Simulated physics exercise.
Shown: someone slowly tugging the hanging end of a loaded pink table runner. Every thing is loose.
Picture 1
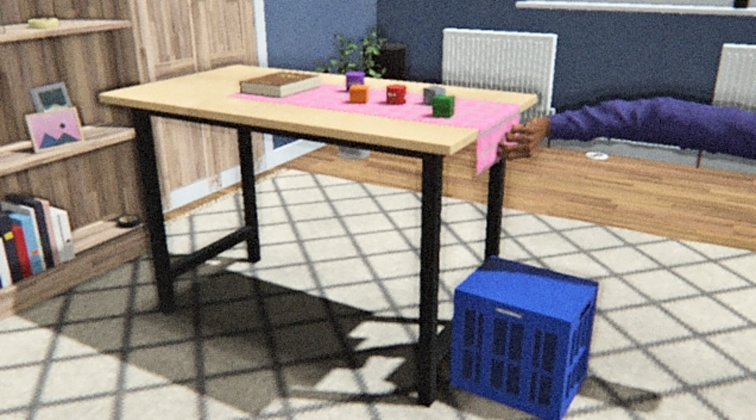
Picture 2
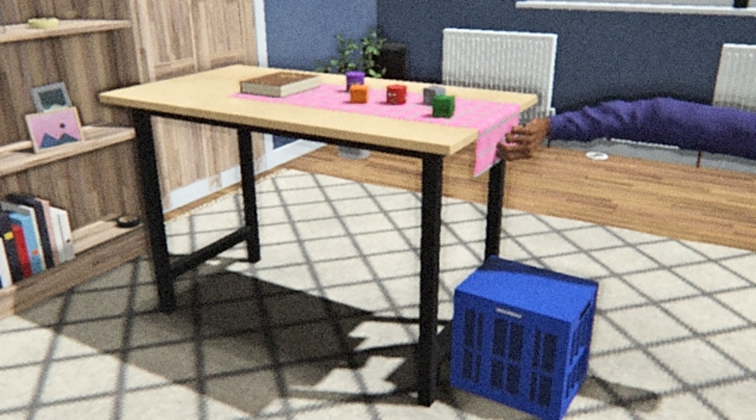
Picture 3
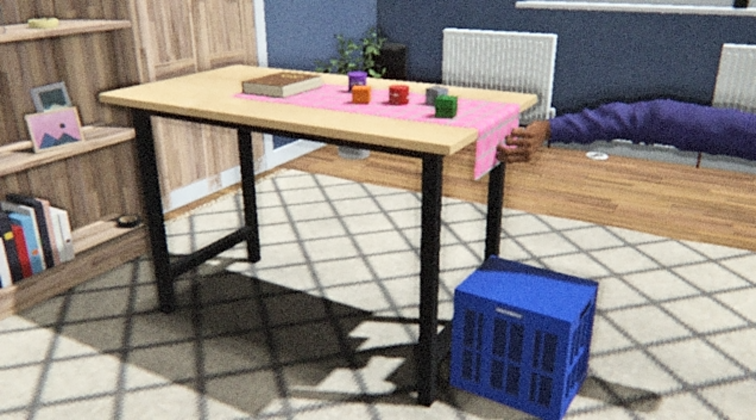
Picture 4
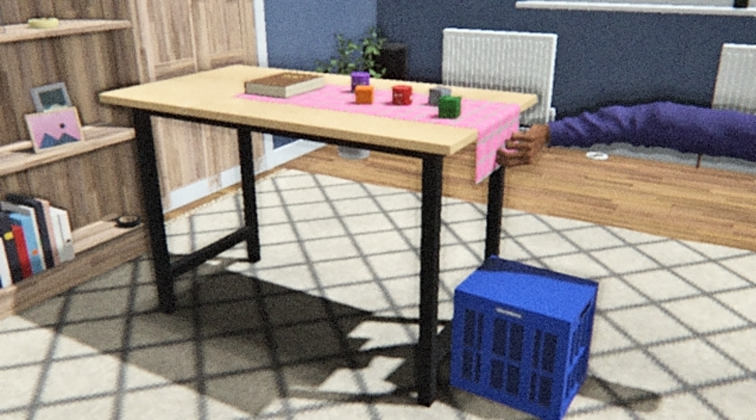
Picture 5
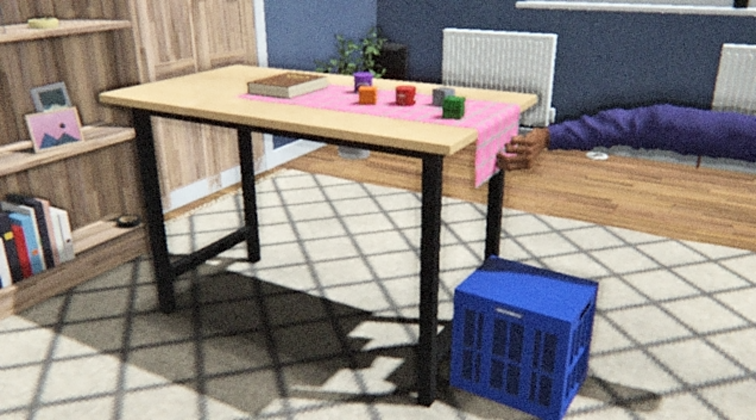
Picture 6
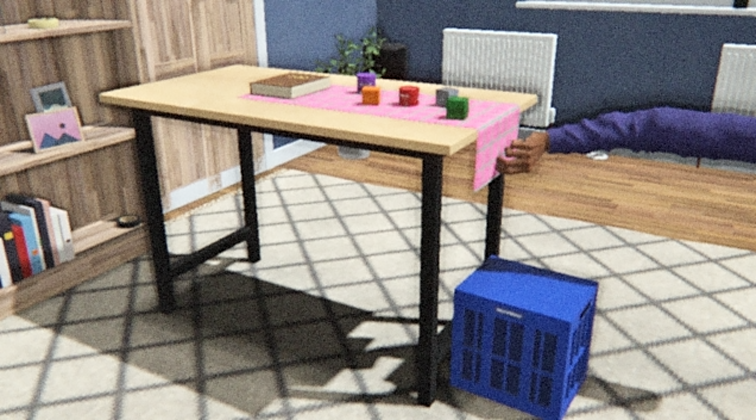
To begin with, a purple-sleeved arm reaches in from the right, its hand gripping the hanging end of a pink runner on a wooden table. The hand slowly tugs the cloth, and the book and small colourful objects on it shift slightly rightward as the hem lowers a little above a blue crate.
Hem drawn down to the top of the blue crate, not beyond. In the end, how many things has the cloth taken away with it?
The count that falls away is going to be three.
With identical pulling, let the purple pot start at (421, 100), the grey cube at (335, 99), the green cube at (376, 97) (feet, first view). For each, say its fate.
As for the purple pot, it tips off; the grey cube stays where it is; the green cube stays where it is.
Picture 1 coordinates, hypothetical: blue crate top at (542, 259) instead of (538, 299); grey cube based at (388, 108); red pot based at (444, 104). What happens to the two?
Result - the grey cube stays put, and the red pot comes off.
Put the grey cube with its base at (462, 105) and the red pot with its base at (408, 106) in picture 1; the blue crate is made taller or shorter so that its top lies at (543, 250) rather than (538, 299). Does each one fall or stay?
As for the grey cube, it leaves the top; as for the red pot, it stays in place.
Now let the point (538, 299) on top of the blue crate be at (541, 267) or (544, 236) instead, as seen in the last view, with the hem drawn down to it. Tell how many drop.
It comes to 2 for the first height and 1 for the second.
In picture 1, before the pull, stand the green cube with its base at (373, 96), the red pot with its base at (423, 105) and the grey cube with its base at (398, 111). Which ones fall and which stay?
The green cube will stay where it is, the red pot will end up off, the grey cube will end up off.
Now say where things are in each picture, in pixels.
In the first frame, hem (476, 177); green cube (444, 97); grey cube (434, 87); red pot (397, 86); orange cube (359, 87); purple pot (355, 74); top of the crate (538, 299).
In the second frame, hem (474, 178); green cube (444, 97).
In the third frame, hem (475, 180); grey cube (437, 88).
In the fourth frame, hem (476, 185); red pot (402, 87); top of the crate (538, 299).
In the fifth frame, hem (475, 189); orange cube (368, 88).
In the sixth frame, hem (473, 192); green cube (458, 98); grey cube (447, 89); red pot (409, 87); orange cube (371, 88); purple pot (366, 75).
Soon after, hem near (496, 221); green cube gone.
After that, hem on the crate; green cube, grey cube and red pot gone.
In the end, hem on the crate; green cube, grey cube and red pot gone. The answer is three.
